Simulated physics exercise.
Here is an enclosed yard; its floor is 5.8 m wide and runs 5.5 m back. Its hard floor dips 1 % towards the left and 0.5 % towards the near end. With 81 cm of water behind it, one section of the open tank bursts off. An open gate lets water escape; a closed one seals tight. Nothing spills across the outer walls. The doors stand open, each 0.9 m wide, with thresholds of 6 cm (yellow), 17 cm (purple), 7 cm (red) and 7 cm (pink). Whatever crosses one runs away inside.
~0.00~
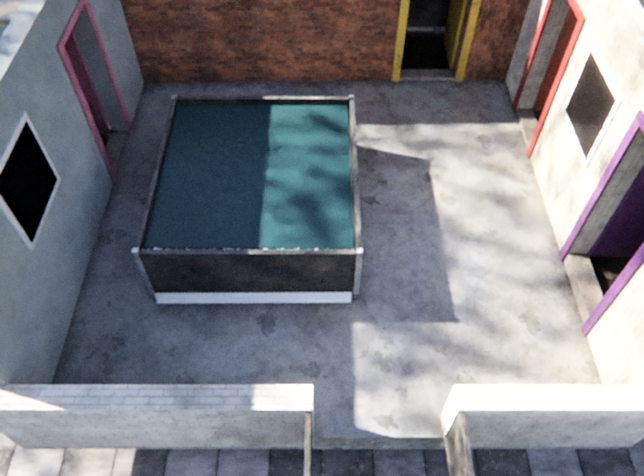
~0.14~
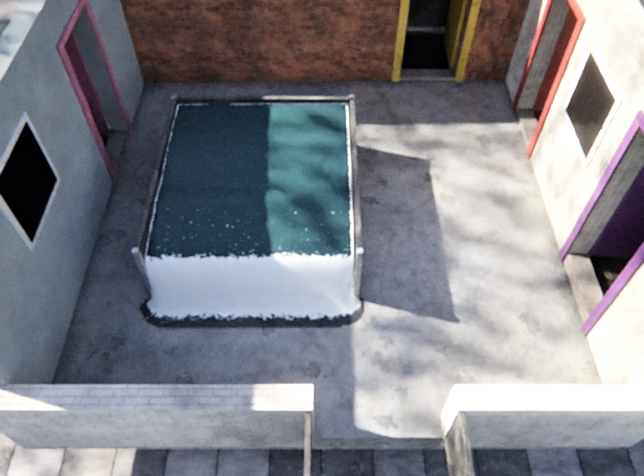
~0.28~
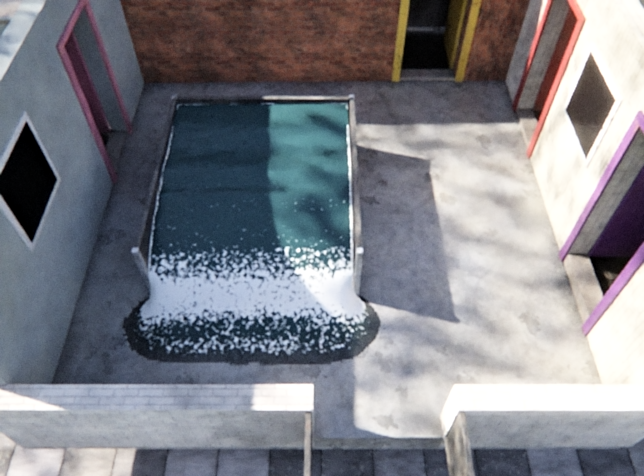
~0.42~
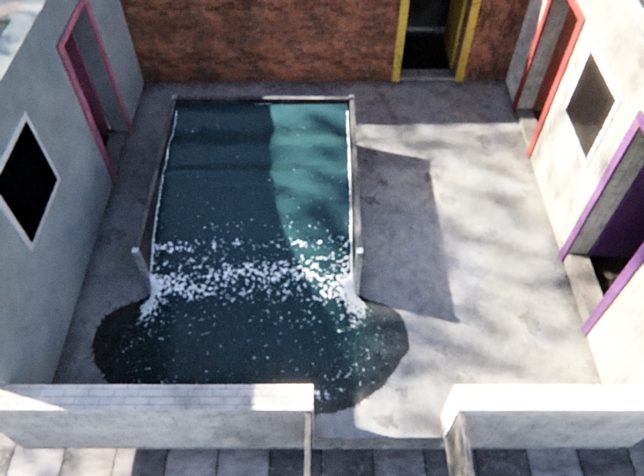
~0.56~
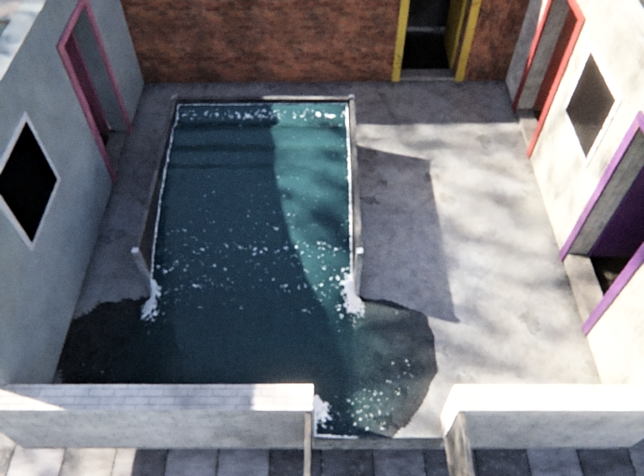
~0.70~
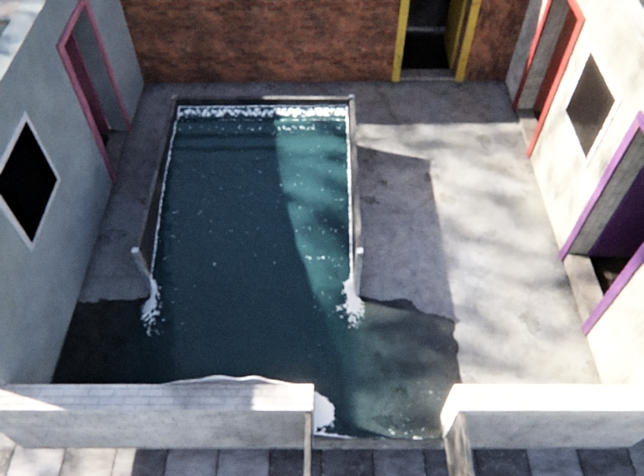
At the start, still dark-green water fills an open tank inside a walled yard with coloured doorways. The tank's near side gives way and water pours out in a white, foaming sheet, then spreads across the floor to the left wall and the near wall's gap as the level in the tank drops.
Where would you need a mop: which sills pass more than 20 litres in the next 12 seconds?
The water let in: At the yellow door it exceeds the limit; at the purple door it stays under the limit; at the red door it exceeds the limit; at the pink door it exceeds the limit.
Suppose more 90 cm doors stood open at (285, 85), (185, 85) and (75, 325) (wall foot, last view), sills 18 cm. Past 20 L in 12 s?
In turn: Not over, over, past it.
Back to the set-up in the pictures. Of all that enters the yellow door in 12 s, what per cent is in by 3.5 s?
Some 0 per cent by then.
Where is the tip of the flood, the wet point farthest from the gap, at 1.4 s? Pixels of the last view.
Around (605, 413).
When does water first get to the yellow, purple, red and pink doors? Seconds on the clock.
Arrival: Yellow 4.5 s, purple 2.4 s, red 3.6 s, pink 2.2 s.
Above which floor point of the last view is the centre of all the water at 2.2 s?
At about (238, 296).
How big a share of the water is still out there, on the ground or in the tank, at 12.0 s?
About 60 per cent.
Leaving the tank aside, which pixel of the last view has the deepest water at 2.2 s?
Around (61, 414).
After 1.4 s water covers 25 % of the floor and is deepest (73 cm) near (44, 415); yellow door not reached, purple door not reached, red door not reached, pink door not reached.
After 2.2 s water covers 35 % of the floor and is deepest (64 cm) near (61, 414); yellow door not reached, purple door not reached, red door not reached, pink door 3 cm at the sill, 0 L in.
After 3.5 s water covers 60 % of the floor and is deepest (56 cm) near (144, 86); yellow door not reached, purple door 18 cm at the sill, 1 L in, red door not reached, pink door 9 cm at the sill, 0 L in.
After 7.0 s water covers 100 % of the floor and is deepest (21 cm) near (524, 154); yellow door 16 cm at the sill, 44 L in, purple door 9 cm at the sill, 3 L in, red door 19 cm at the sill, 68 L in, pink door 10 cm at the sill, 17 L in.
After 12.0 s water covers 100 % of the floor and is deepest (18 cm) near (178, 86); yellow door 8 cm at the sill, 127 L in, purple door 10 cm at the sill, 4 L in, red door 6 cm at the sill, 147 L in, pink door 12 cm at the sill, 46 L in.
